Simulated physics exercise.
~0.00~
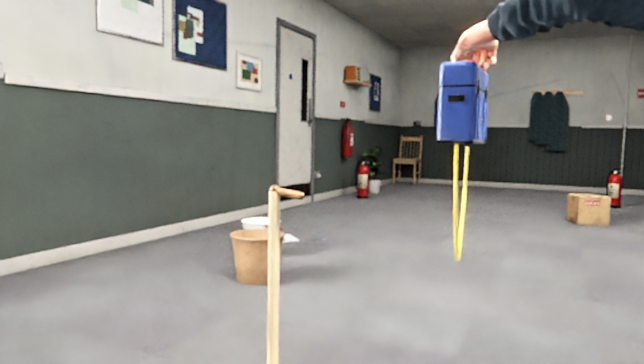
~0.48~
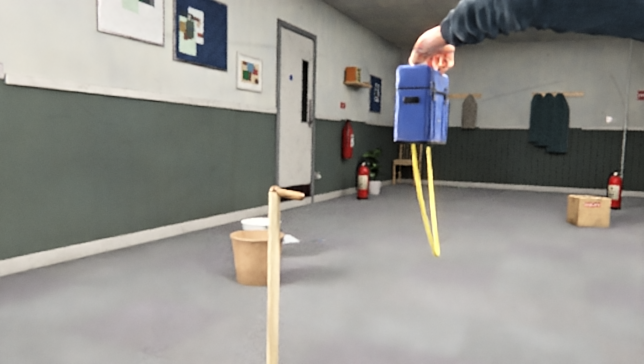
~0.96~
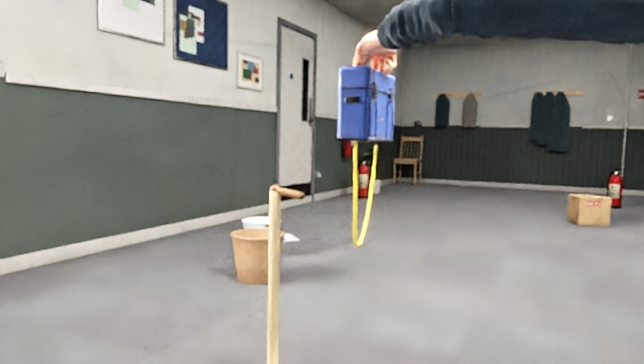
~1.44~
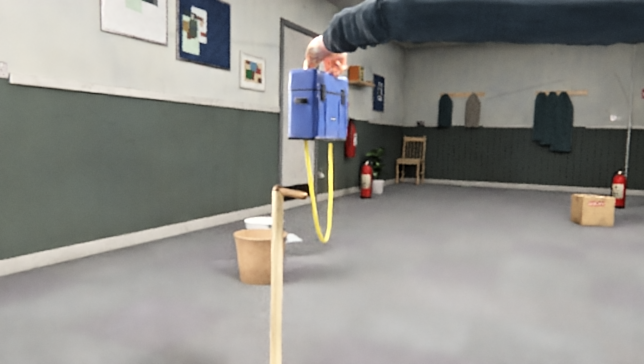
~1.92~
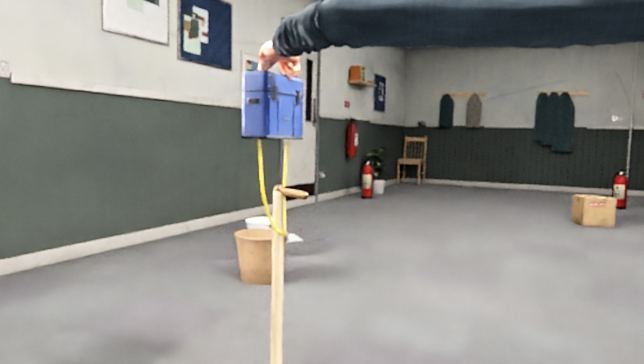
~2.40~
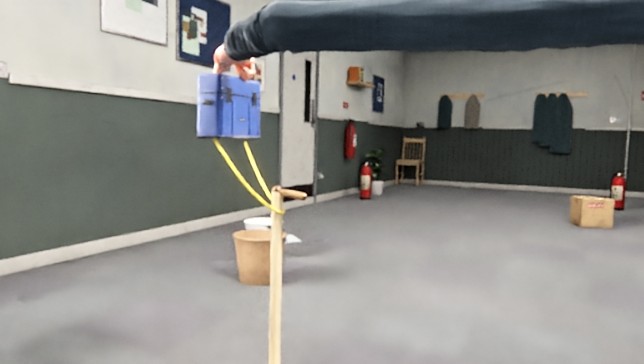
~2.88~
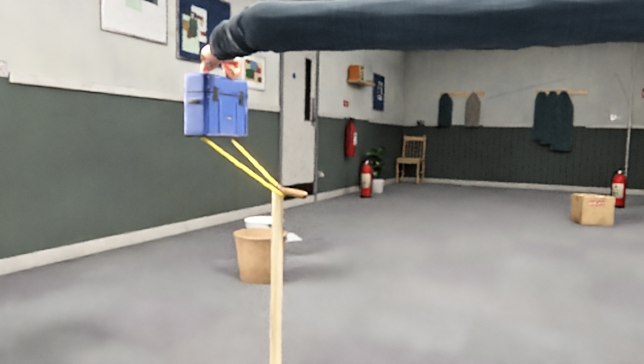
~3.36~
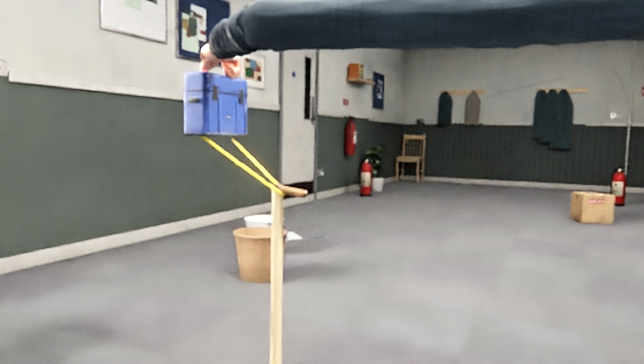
A hand carrying a blue case leftward past a wooden post, its dangling yellow loop catching on the post and pulling taut.
